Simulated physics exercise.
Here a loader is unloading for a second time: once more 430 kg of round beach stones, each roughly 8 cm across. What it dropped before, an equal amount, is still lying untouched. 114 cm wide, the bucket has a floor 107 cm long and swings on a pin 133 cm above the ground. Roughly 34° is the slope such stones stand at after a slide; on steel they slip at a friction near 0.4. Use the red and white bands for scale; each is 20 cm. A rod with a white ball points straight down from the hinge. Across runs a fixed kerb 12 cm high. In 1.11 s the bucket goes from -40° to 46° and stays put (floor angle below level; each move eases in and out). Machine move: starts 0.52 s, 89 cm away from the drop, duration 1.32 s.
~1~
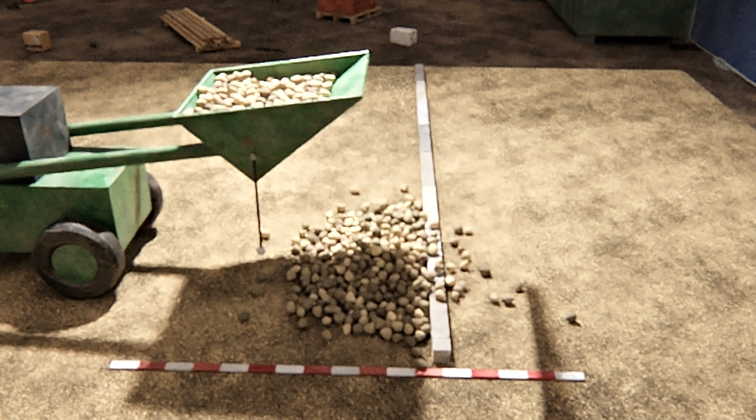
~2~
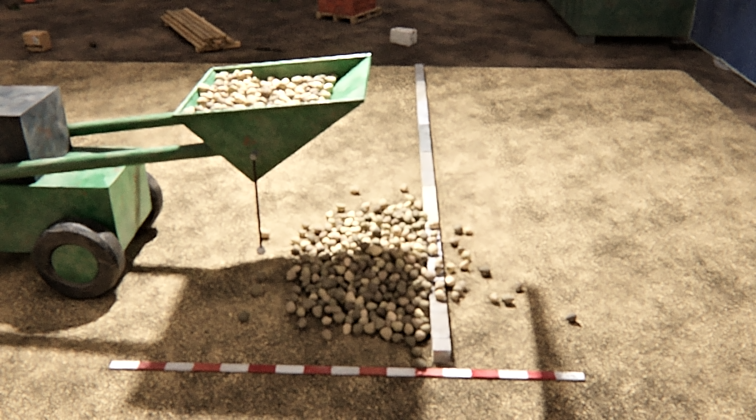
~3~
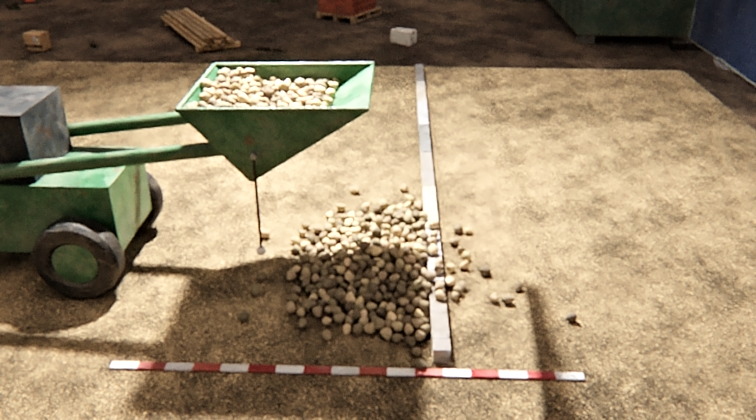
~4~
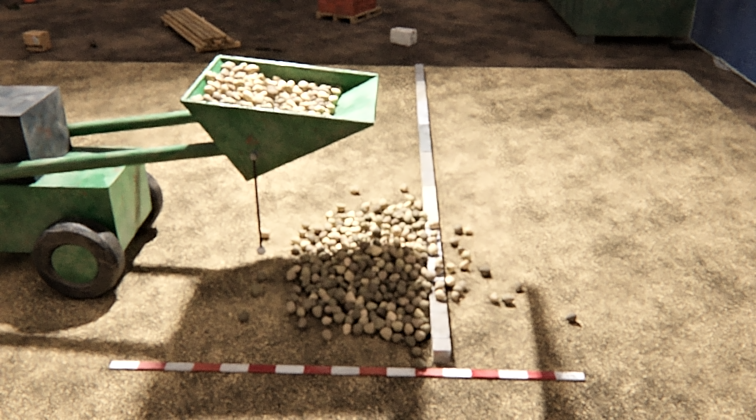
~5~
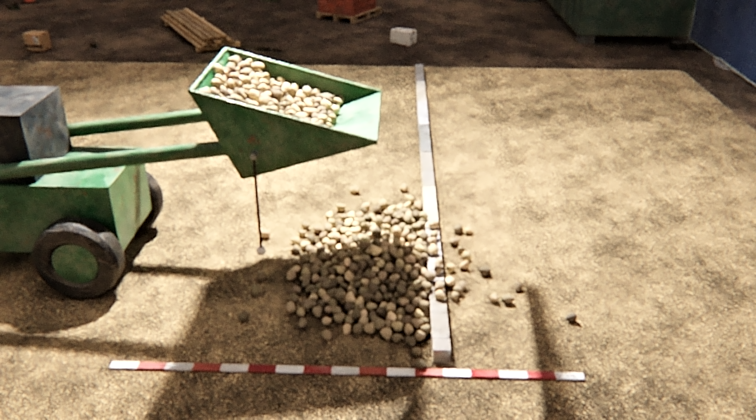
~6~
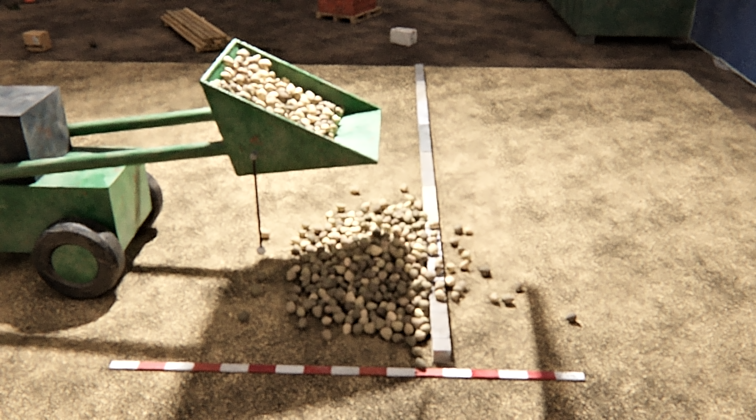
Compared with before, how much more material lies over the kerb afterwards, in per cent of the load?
Some 0 per cent of a load more.
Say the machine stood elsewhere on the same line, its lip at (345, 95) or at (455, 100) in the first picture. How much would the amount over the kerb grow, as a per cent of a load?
The first would add around 0 per cent, the second around 20 per cent.
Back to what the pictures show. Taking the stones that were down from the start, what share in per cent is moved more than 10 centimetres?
10 %.
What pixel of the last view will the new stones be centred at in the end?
(315, 255).
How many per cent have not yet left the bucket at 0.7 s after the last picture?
It holds some 25 percent.
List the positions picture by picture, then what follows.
Lip at (362, 97), floor tilted -40°, highest stones at (283, 83). The earlier load is highest near (385, 240), 24 cm above ground level, 97 % on this side of the kerb, 3 % over the kerb, in the first picture.
Lip at (364, 100), floor tilted -38°, highest stones at (250, 83), in the second picture.
Lip at (369, 110), floor tilted -33°, highest stones at (225, 82), in the third picture.
The bucket is at -26°, its lip at (374, 124); the top of the load is at (223, 75), in the fourth picture.
The bucket is at -17°, its lip at (377, 142); the top of the load is at (229, 69), in the fifth picture.
The bucket is at -7°, its lip at (378, 163); the top of the load is at (238, 63), in the sixth picture.
Then, 0.4 s after the last picture the floor is at 32°; in per cent of one load, 99 in the bucket, 98 on this side of the kerb, 3 over the kerb; the foremost stones are at (496, 276).
Then, 0.7 s after the last picture the floor is at 46°; in per cent of one load, 24 in the bucket, 174 on this side of the kerb, 3 over the kerb; the foremost stones are at (496, 276).
Then, 1.8 s after the last picture the floor is at 46°; in per cent of one load, 0 in the bucket, 197 on this side of the kerb, 3 over the kerb; the foremost stones are at (496, 276).
Then, 4.5 s after the last picture the floor is at 46°; in per cent of one load, 0 in the bucket, 197 on this side of the kerb, 3 over the kerb; the foremost stones are at (496, 276). Net gain over the kerb, 0.
